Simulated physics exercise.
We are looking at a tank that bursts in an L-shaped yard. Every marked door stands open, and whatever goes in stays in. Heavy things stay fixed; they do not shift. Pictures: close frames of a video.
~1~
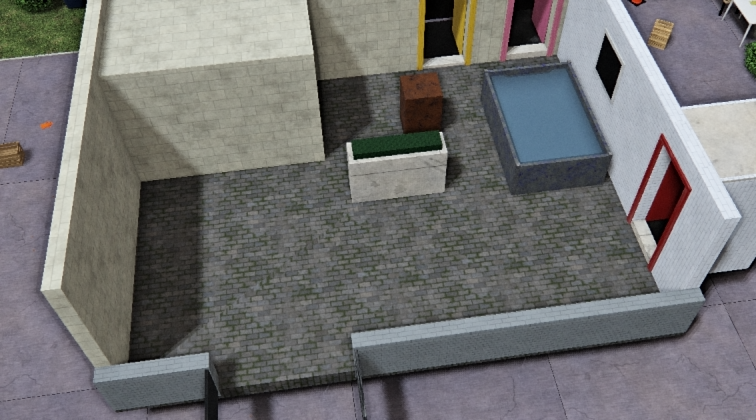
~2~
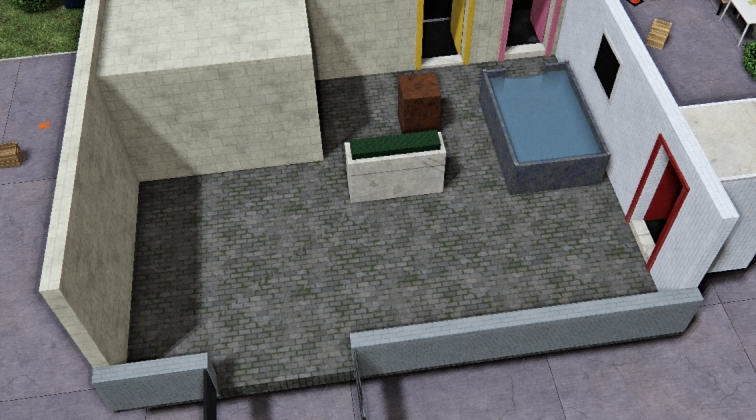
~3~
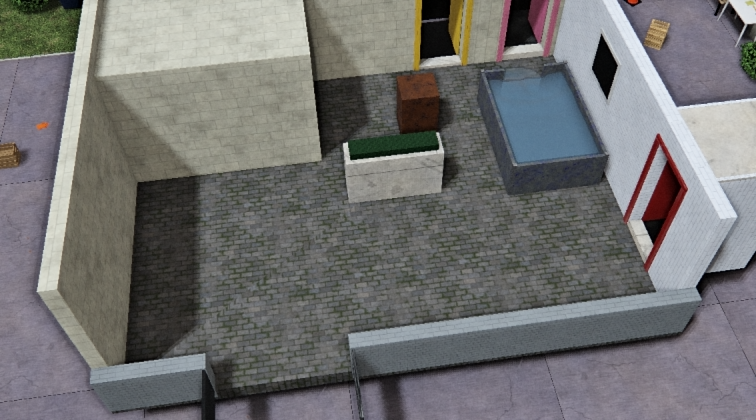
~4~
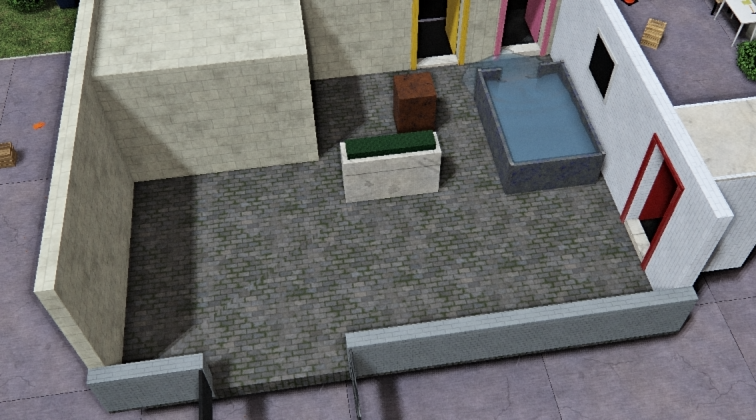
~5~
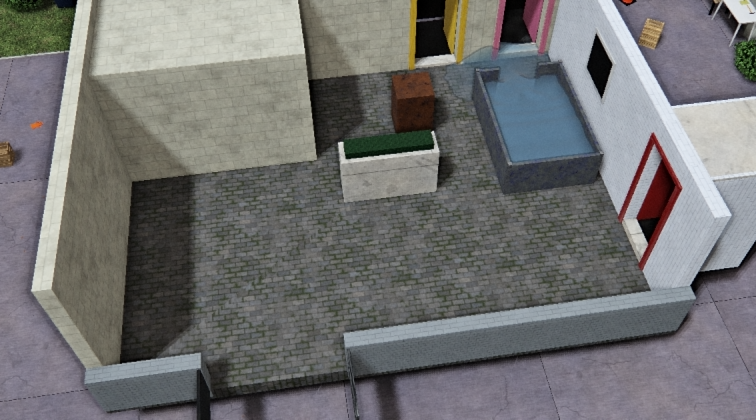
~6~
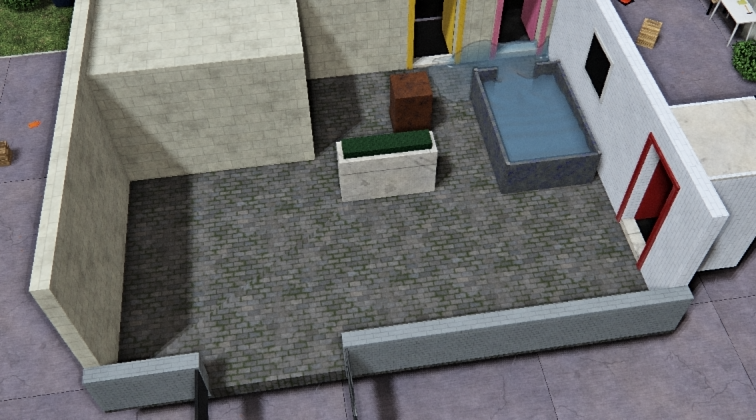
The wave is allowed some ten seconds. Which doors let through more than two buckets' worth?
Result: The yellow door breaks the limit; the red door respects the limit; the pink door breaks the limit.
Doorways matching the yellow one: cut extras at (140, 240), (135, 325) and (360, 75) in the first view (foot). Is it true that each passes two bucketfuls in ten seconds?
Doors one to three: Does not reach it / does not reach it / beats it.
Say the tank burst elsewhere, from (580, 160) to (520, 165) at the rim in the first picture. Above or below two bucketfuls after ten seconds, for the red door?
Then: The red door tops the mark.
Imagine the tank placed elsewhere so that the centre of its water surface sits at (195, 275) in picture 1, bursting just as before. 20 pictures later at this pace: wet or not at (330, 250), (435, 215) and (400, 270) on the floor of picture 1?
I'd call them watered, still dry and watered, in the order asked.
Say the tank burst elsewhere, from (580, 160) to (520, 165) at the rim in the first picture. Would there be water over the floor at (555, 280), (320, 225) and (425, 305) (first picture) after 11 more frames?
Submerged, bone-dry, submerged.
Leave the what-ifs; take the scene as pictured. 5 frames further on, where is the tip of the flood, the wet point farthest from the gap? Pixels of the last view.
The wet edge reaches furthest near (355, 77).
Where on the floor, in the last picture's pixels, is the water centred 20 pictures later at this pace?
The balance point is around (495, 123).
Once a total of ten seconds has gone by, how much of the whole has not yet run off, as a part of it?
My reading is around 76 percent.
A moment on, water covers 10 % of the floor; the yellow door under two buckets in, the red door not reached, the pink door far over two buckets in.
Next, water covers 15 % of the floor; the yellow door under two buckets in, the red door not reached, the pink door far over two buckets in.
Then, water covers 25 % of the floor; the yellow door over two buckets in, the red door wet at the sill, nothing in, the pink door far over two buckets in.
Later, water covers 45 % of the floor; the yellow door over two buckets in, the red door wet at the sill, nothing in, the pink door far over two buckets in.
In the end, water covers 75 % of the floor; the yellow door over two buckets in, the red door wet at the sill, nothing in, the pink door far over two buckets in.
